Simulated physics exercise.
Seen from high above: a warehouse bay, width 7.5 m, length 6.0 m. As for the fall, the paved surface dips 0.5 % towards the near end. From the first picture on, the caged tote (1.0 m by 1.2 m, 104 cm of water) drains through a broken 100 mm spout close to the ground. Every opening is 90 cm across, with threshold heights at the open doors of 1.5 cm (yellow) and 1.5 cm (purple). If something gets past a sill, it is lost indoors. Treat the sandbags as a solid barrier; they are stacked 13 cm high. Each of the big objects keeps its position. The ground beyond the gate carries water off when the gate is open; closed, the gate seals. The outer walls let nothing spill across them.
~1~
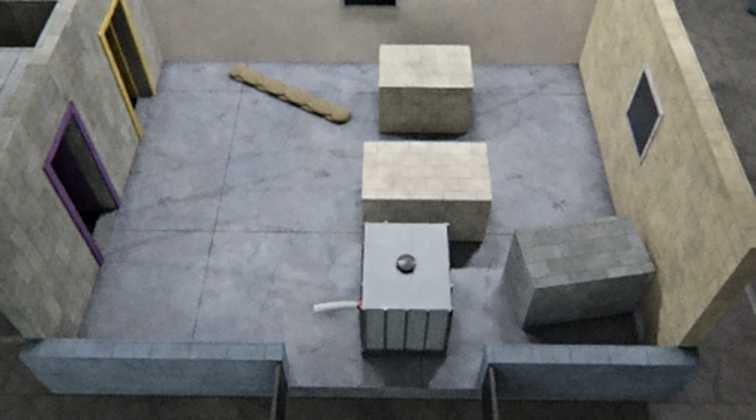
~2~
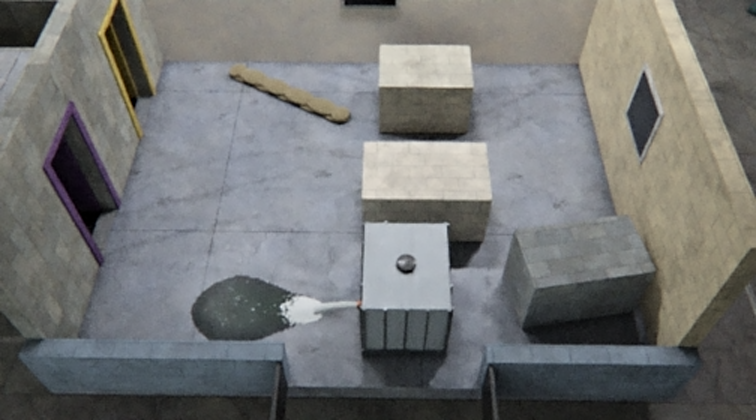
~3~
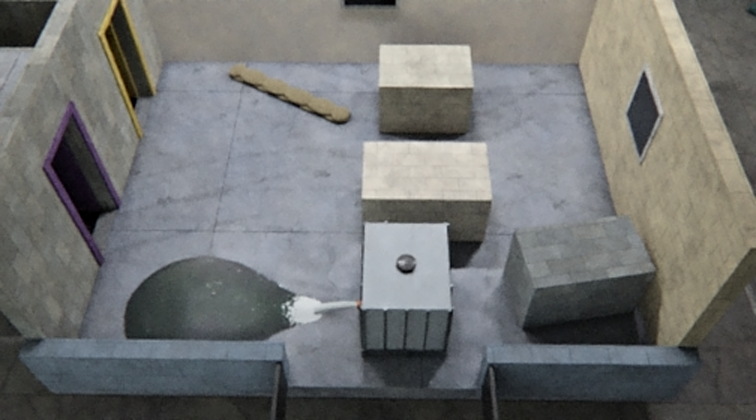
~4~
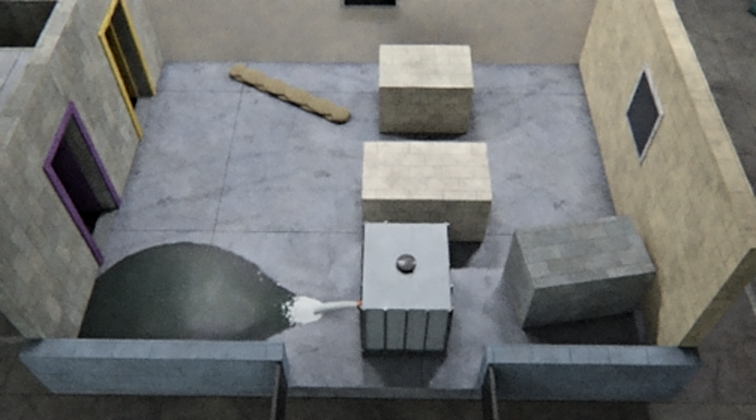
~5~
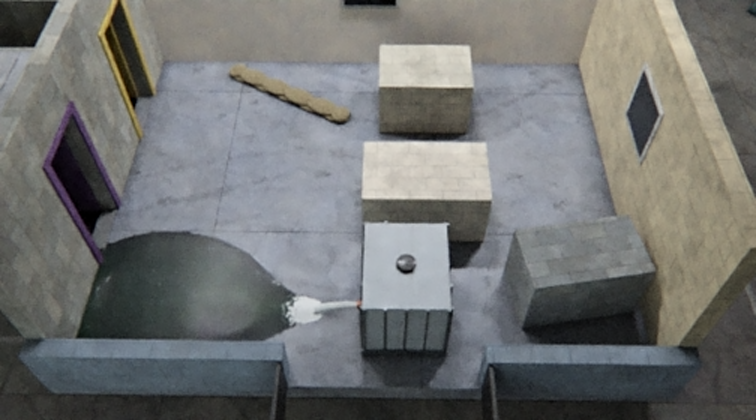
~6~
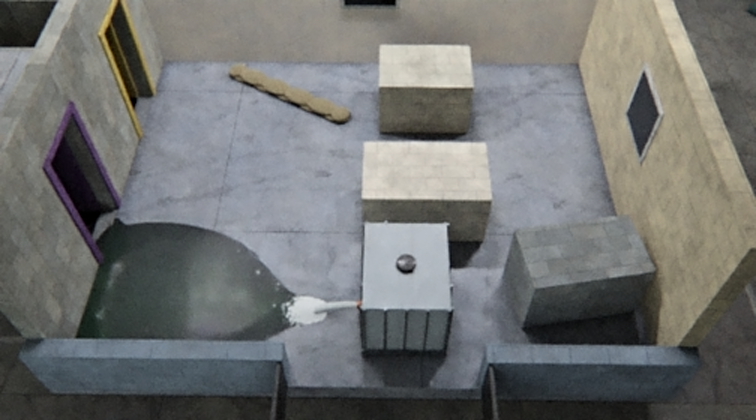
We see a caged tote in a bay with blocks and sandbags as white liquid jets from its left side, and a dark sheet spreads leftward across the paved floor, reaching the left wall and edging up to the purple-framed doorway.
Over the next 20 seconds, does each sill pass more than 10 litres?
Yellow door - no, purple door - yes.
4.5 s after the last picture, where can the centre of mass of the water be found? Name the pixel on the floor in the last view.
Near (157, 281).
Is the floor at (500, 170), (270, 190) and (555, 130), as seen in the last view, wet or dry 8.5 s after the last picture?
Bone dry, soaked, bone dry.
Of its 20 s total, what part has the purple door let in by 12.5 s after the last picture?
Around 75 per cent of it is in by then.
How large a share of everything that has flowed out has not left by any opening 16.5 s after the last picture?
Roughly 90 per cent.
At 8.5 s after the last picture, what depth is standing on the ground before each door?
In centimetres, yellow: 1.4; purple: 3.0.
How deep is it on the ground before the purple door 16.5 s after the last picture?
Depth: Approx. 3.0 cm.
Then, 1.5 s after the last picture water covers 15 % of the floor and is deepest (6 cm) near (70, 365); yellow door not reached, purple door 2.4 cm at the sill, 0 L in.
Then, 4.5 s after the last picture water covers 25 % of the floor and is deepest (6 cm) near (70, 365); yellow door not reached, purple door 3 cm at the sill, 5 L in.
Then, 8.5 s after the last picture water covers 40 % of the floor and is deepest (7 cm) near (70, 365); yellow door 1.3 cm at the sill, 0 L in, purple door 2.9 cm at the sill, 13 L in.
Then, 12.5 s after the last picture water covers 50 % of the floor and is deepest (7 cm) near (70, 365); yellow door 1.6 cm at the sill, 0 L in, purple door 2.7 cm at the sill, 21 L in.
Then, 16.5 s after the last picture water covers 55 % of the floor and is deepest (6 cm) near (70, 365); yellow door 2 cm at the sill, 0 L in, purple door 2.9 cm at the sill, 28 L in.
